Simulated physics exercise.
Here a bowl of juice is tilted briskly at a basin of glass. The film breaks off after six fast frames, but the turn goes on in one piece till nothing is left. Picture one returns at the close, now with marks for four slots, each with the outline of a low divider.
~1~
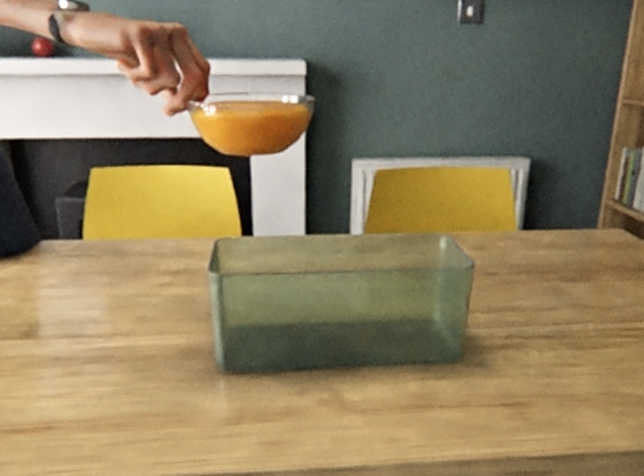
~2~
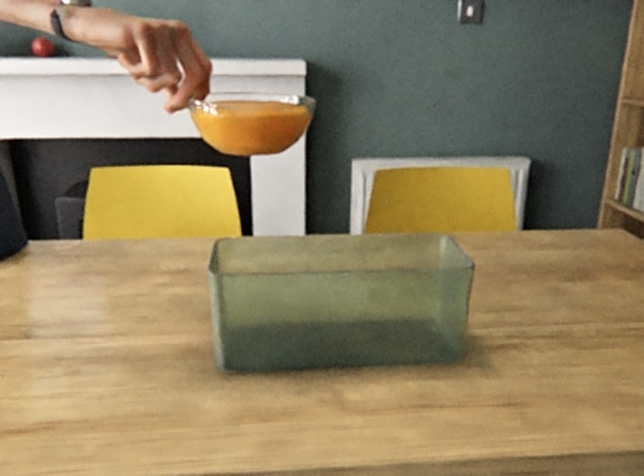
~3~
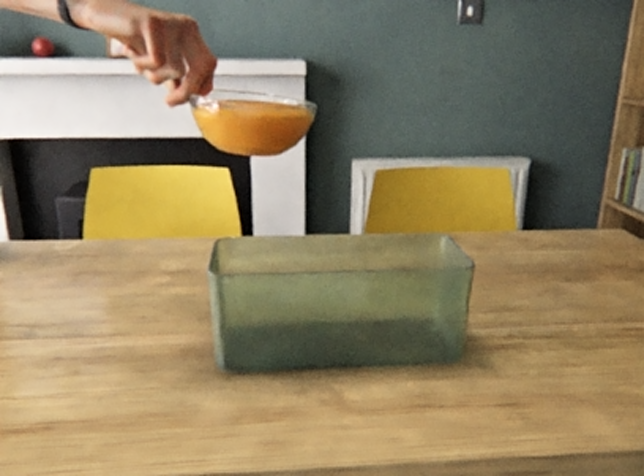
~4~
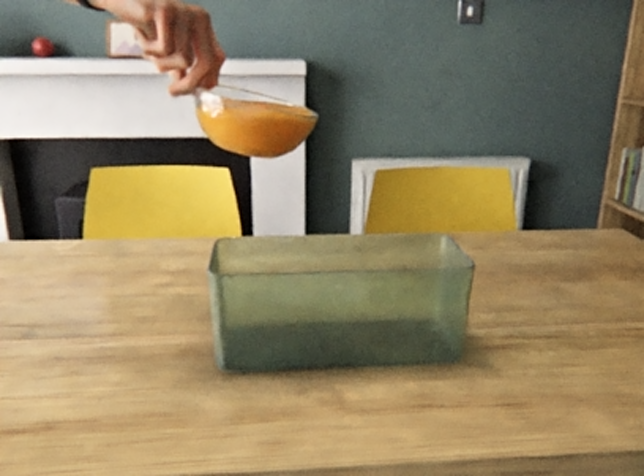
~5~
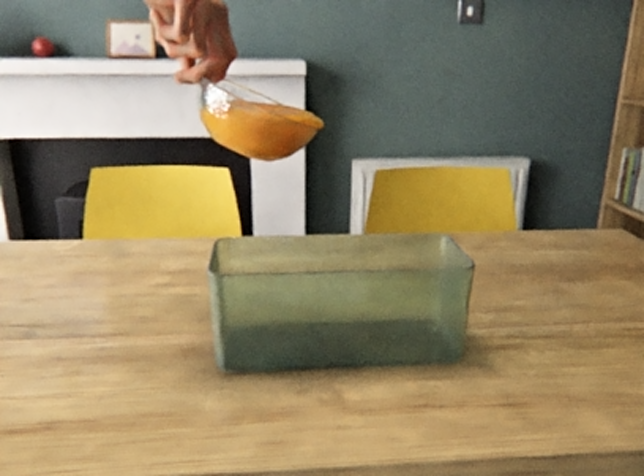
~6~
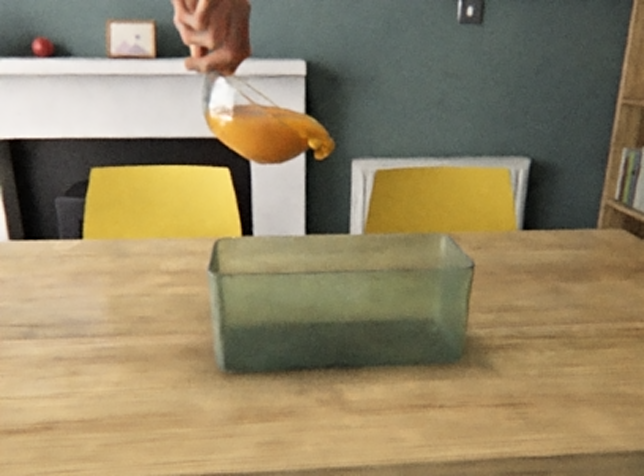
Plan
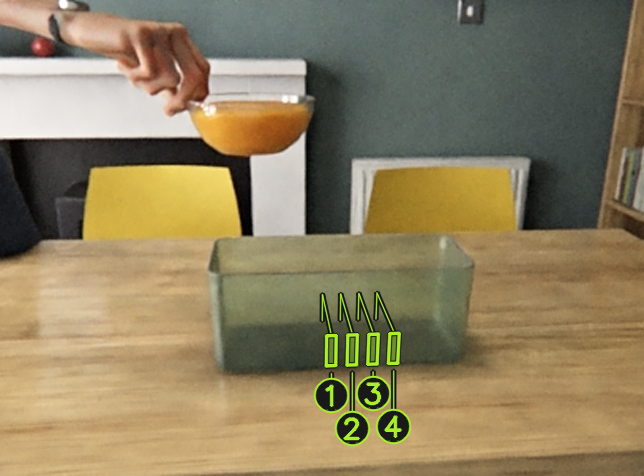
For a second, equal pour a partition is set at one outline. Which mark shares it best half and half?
Go for 3.
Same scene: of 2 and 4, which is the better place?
2.
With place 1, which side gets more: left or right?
More ends on the right.
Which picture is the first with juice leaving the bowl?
In picture 5.
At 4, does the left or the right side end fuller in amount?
The left side.
On the marked copy, 1 at (331, 373); 2 at (352, 372); 3 at (373, 371); 4 at (393, 370).
With 1, about 14 % ends left of the wall and 85 % right of it.
With 2, about 25 % ends left of the wall and 74 % right of it.
With 3, about 53 % ends left of the wall and 46 % right of it.
With 4, about 86 % ends left of the wall and 12 % right of it.
